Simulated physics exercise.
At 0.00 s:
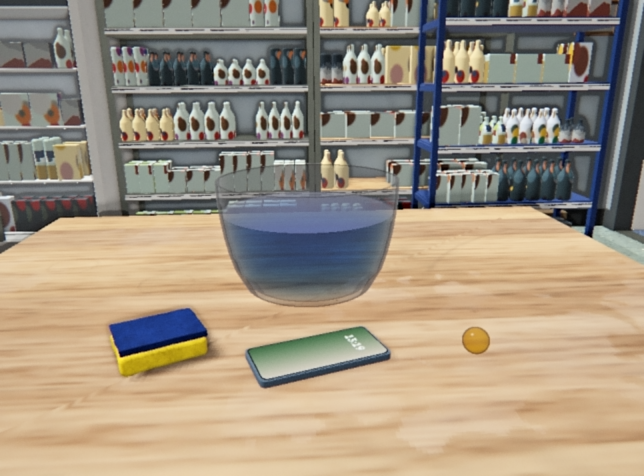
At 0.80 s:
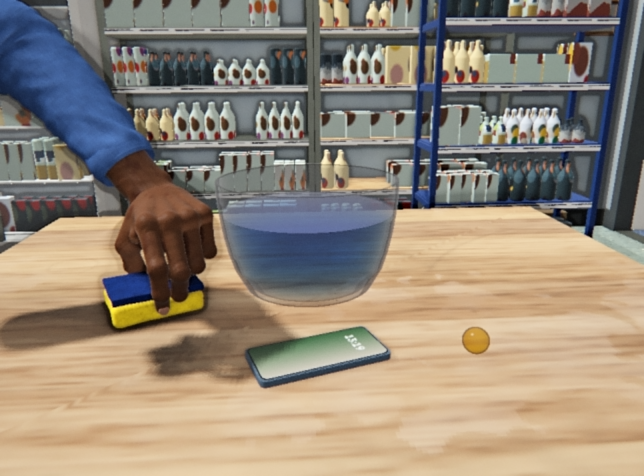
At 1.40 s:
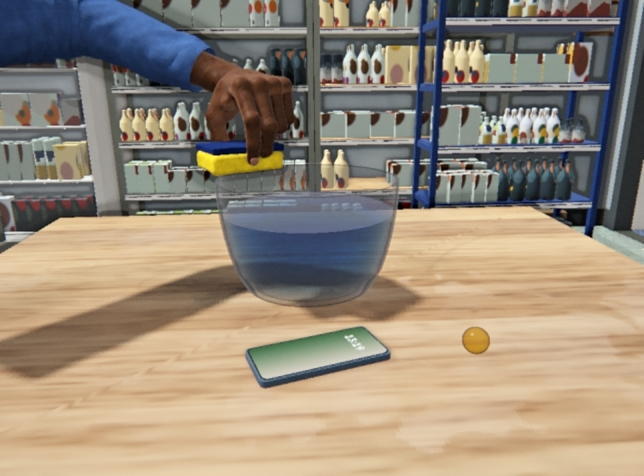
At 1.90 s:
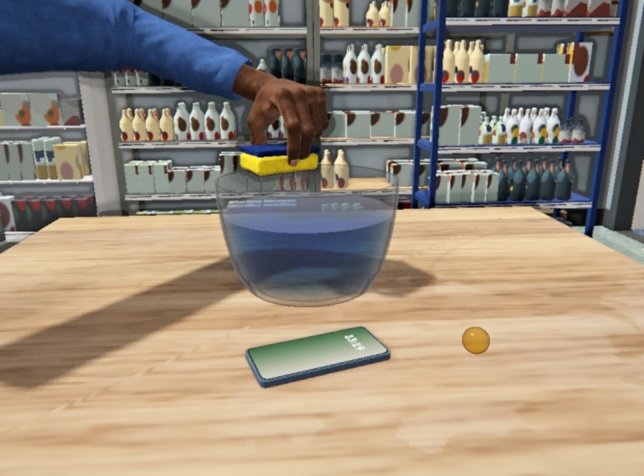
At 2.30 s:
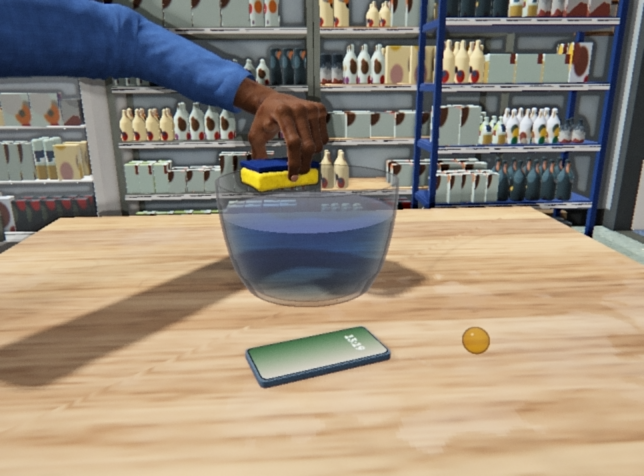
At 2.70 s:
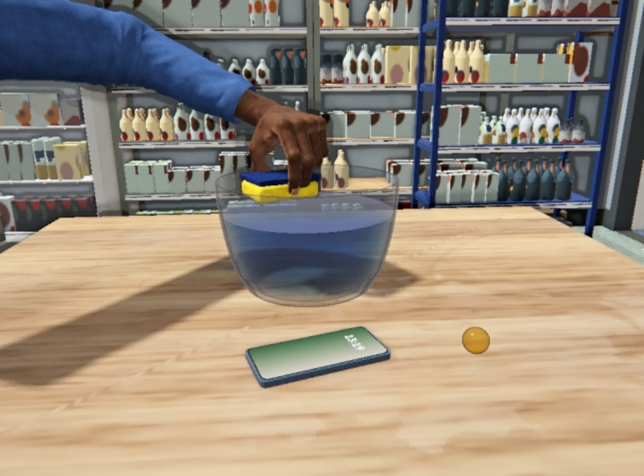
A dark-skinned hand in a blue sleeve reaches in from the left over a pale wooden table, seen from the front and slightly above, with shelves of bottles behind. A clear basin of blue water stands behind a phone, between a blue-and-yellow sponge at left and a small amber marble at right. The hand grips the sponge, lifts it rightward over the basin and lowers it toward the water.
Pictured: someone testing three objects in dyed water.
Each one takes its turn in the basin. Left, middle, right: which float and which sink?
Taking them in turn, the left one keeps afloat, the middle one goes under and the right one goes under.
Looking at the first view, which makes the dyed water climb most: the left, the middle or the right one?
Result: Centre block.
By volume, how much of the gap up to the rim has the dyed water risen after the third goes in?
Close to 6 percent of that free room.
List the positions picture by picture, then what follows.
The first frame shows the row from the left; sponge (159, 340); phone (318, 354); glass marble (476, 340).
The second frame shows a hand picks up the sponge; sponge (153, 295); glass marble (476, 340).
In the third frame, it is carried over; sponge (240, 156); phone (318, 354).
In the fourth frame, it is above the basin; sponge (279, 158); glass marble (476, 340).
The fifth frame shows it comes down; sponge (280, 173); phone (318, 354).
In the sixth frame, it is just over the surface; sponge (280, 185); phone (318, 354); glass marble (476, 340).
Around 4.0 s, the sponge bobs at the top.
Around 8.0 s, the phone ends at the bottom.
Around 12.0 s, the glass marble ends at the bottom; afloat, sponge.
